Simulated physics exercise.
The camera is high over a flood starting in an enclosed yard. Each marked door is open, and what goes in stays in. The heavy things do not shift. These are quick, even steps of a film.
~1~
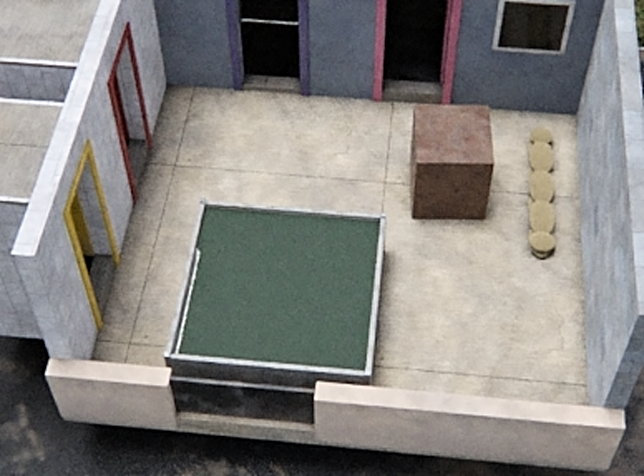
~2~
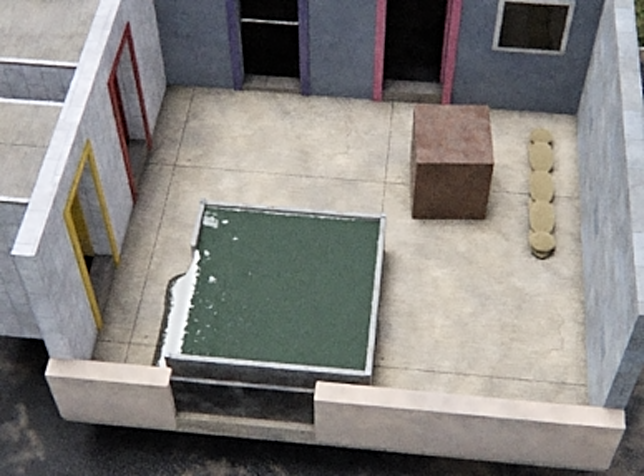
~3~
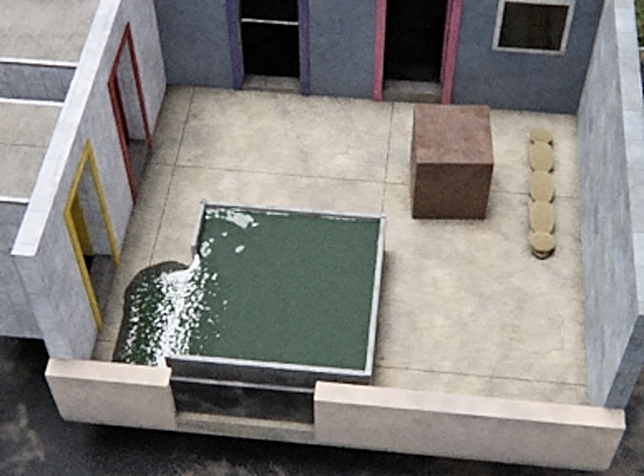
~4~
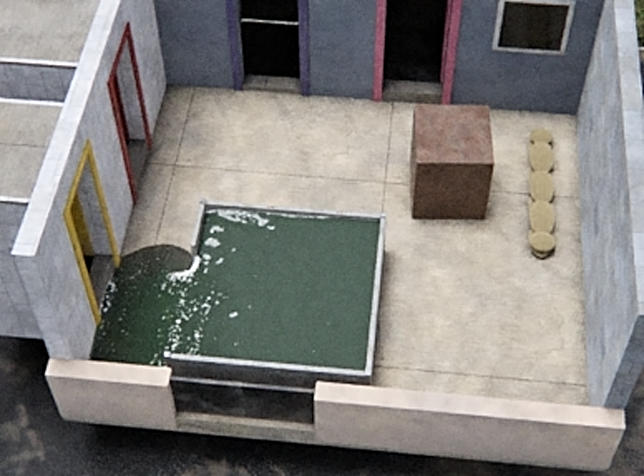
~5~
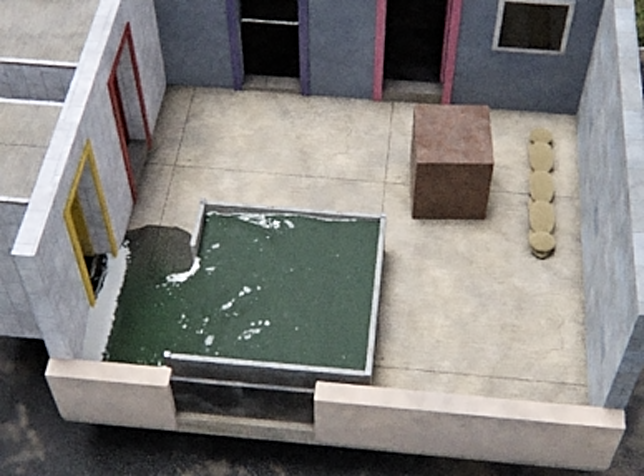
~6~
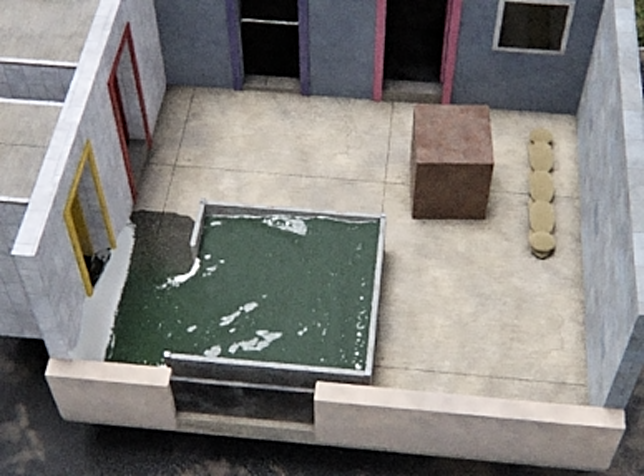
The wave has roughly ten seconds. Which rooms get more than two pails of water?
The blue door lets in a lot; the yellow door lets in a lot; the red door admits no more than that; the pink door admits no more than that.
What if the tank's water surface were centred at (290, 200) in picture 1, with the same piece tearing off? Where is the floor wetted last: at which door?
The pink-painted one.
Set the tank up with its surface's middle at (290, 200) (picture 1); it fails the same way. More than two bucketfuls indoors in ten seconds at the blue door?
In short: The blue door lets more in.
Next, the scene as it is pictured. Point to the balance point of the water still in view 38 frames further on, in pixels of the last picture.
I would point to (298, 256).
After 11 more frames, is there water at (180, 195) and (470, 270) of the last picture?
In that order: Awash, not flooded.
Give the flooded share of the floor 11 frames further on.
Near 35 in a hundred.
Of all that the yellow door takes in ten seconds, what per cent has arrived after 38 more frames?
Some 100 per cent.
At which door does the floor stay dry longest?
That is the pink-painted one.
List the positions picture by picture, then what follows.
The first frame shows the open tank at (281, 286) is whole and still.
In the second frame, the front is at a hidden place, out from the gap at (187, 320).
In the third frame, water pours out at (188, 322) and has run to a hidden place.
In the fourth frame, the front is at (117, 268), out from the gap at (188, 323).
In the fifth frame, water pours out at (188, 323) and has run to (126, 236).
In the sixth frame, the front is at (131, 219), out from the gap at (188, 323).
A moment on, water covers 15 % of the floor; the blue door not reached, the yellow door over two buckets in, the red door wet at the sill, nothing in, the pink door not reached.
Next, water covers 35 % of the floor; the blue door not reached, the yellow door far over two buckets in, the red door wet at the sill, nothing in, the pink door not reached.
Then, water covers 55 % of the floor; the blue door over two buckets in, the yellow door far over two buckets in, the red door wet at the sill, nothing in, the pink door wet at the sill, nothing in.
Later, water covers 85 % of the floor; the blue door far over two buckets in, the yellow door far over two buckets in, the red door wet at the sill, nothing in, the pink door wet at the sill, nothing in.
In the end, water covers 95 % of the floor; the blue door far over two buckets in, the yellow door far over two buckets in, the red door wet at the sill, nothing in, the pink door wet at the sill, nothing in.
